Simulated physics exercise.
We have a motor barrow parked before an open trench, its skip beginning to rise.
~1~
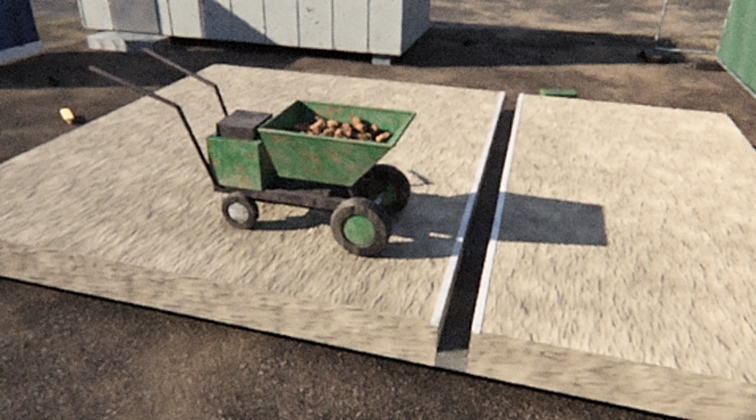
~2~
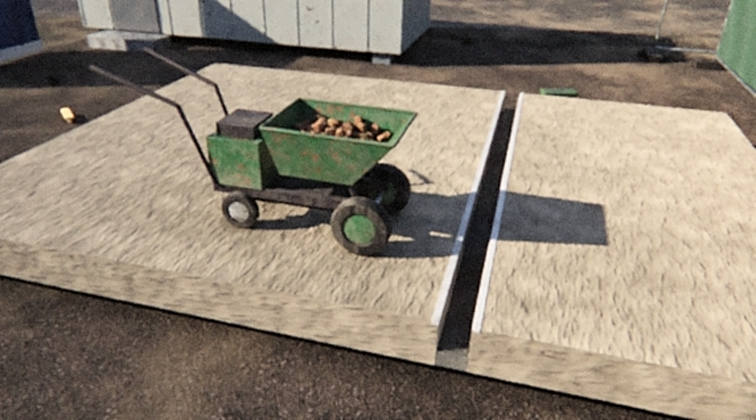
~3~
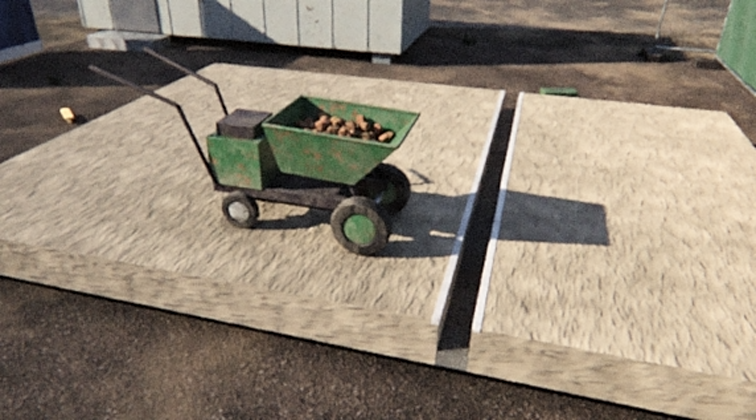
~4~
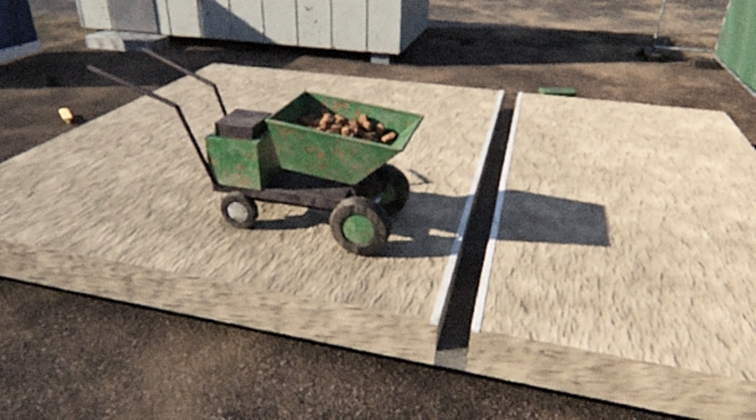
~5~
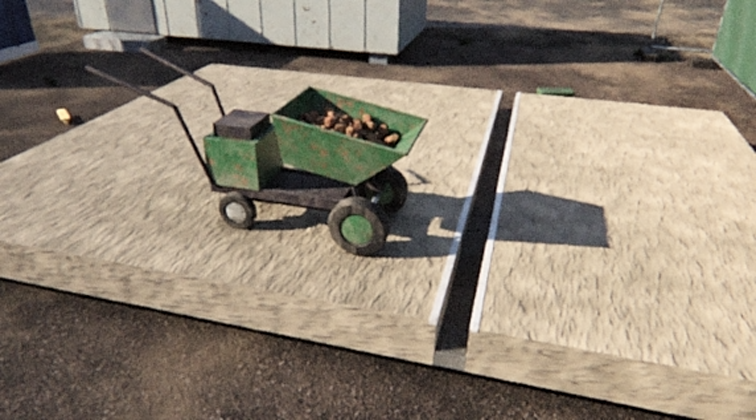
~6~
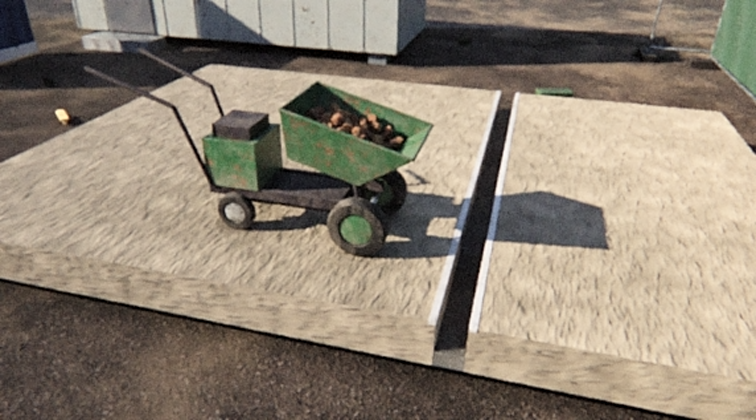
The clip opens on a green motor barrow with black handles, parked on a pale slab left of a narrow trench, its skip level and holding brown clods. The skip slowly tilts, its back end rising and its lip dipping toward the right, while the wheels stay in place.
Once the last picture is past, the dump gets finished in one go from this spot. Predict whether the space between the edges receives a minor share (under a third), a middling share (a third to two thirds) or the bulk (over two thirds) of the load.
It receives a middling share.
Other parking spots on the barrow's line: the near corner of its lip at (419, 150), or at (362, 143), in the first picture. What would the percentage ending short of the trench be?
In order, 0 % followed by 20 %.
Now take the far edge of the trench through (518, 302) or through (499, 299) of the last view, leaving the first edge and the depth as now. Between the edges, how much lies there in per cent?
The first try comes out at 100 percent and the second at 90 percent.
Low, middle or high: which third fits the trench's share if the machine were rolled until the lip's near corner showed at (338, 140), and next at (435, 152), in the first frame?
At the first place the answer is one to two thirds, and at the second it is under a third.
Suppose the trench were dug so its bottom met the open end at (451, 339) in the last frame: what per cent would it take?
Something like 50 %.
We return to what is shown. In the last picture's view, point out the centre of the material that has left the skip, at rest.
About pixel (481, 245).
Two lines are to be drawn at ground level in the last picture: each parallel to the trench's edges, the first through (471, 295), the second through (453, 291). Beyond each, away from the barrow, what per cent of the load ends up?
In order, some 50 % then some 90 %.
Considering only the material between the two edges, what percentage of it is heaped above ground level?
Estimate: Close to 10 in a hundred.
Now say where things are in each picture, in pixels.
The first frame shows lip of the skip at (393, 147), level; top of the load at (330, 133), clay clods; first edge of the trench at (445, 290); far edge at (483, 296), the trench under half as wide as the skip, and about as deep as wide.
The second frame shows lip of the skip at (394, 146), level; top of the load at (324, 141).
The third frame shows lip of the skip at (397, 148), tipped barely; top of the load at (319, 133).
The fourth frame shows lip of the skip at (402, 150), tipped a little; top of the load at (322, 131).
The fifth frame shows lip of the skip at (406, 155), tipped a little; top of the load at (326, 129).
The sixth frame shows lip of the skip at (413, 160), tipped clearly; top of the load at (332, 126); first edge of the trench at (442, 289); far edge at (480, 295).
Soon, skip tipped steeply; all in the skip.
A while on, skip tipped right over; most in the skip; a small part in or heaped over the trench; a stray few beyond it; a stray few falling.
Towards the end, skip tipped right over; a small part in the skip; about half in or heaped over the trench; about half beyond it.
Finally, skip tipped right over; about half in or heaped over the trench; about half beyond it.
